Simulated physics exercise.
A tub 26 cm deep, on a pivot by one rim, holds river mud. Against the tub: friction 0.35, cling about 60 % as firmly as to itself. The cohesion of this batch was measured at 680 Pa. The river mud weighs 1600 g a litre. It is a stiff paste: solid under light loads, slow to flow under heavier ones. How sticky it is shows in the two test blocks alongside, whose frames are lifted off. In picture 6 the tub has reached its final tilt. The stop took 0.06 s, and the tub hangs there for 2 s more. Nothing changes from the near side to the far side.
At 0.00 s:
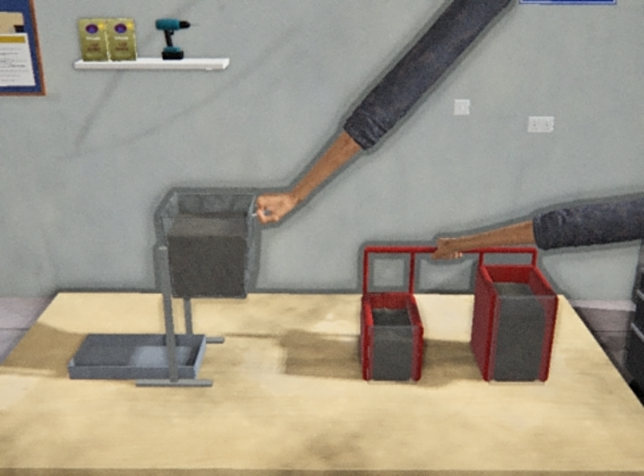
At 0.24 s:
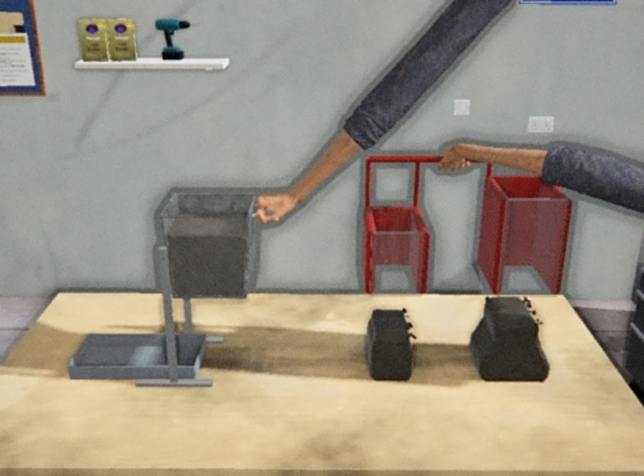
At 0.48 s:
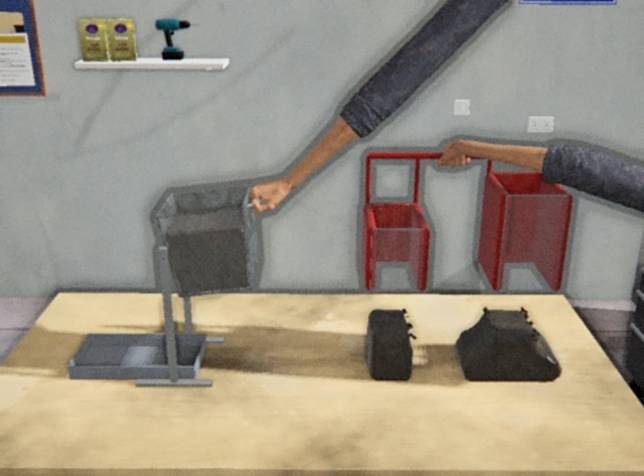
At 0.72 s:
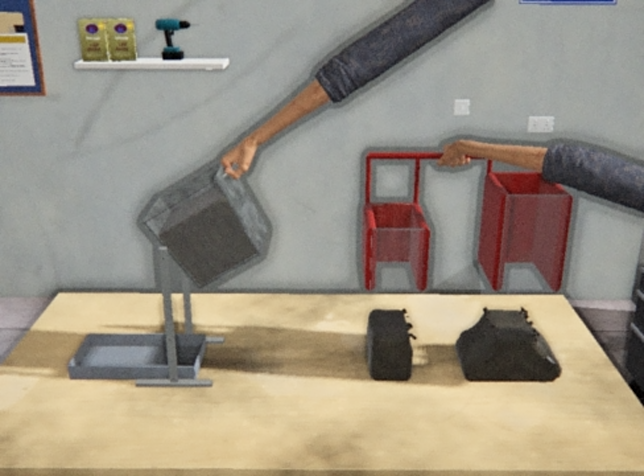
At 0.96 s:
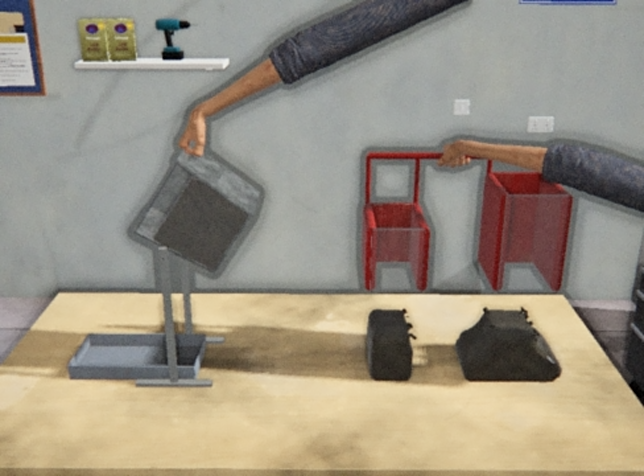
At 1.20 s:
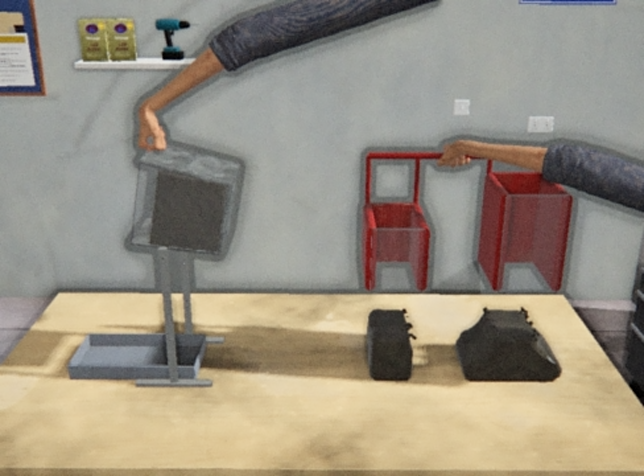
Hand lifting red boxes off two mud blocks, the right one slumping, then another hand tilting a tub of mud leftward.
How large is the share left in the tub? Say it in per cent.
About 100 %.
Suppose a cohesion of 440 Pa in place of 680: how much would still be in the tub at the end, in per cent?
It would be near 70 %.
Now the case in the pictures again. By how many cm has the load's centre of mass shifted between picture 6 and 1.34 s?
Roughly 2 cm.
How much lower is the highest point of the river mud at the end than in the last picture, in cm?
Some 4 cm.
After 1.34 s, the tub is at 79 degrees and holds 100 %.
After 1.51 s, the tub is at 79 degrees and holds 100 %.
After 1.68 s, the tub is at 79 degrees and holds 100 %.
After 1.85 s, the tub is at 79 degrees and holds 100 %.
After 3.20 s, the tub is at 79 degrees and holds 100 %.
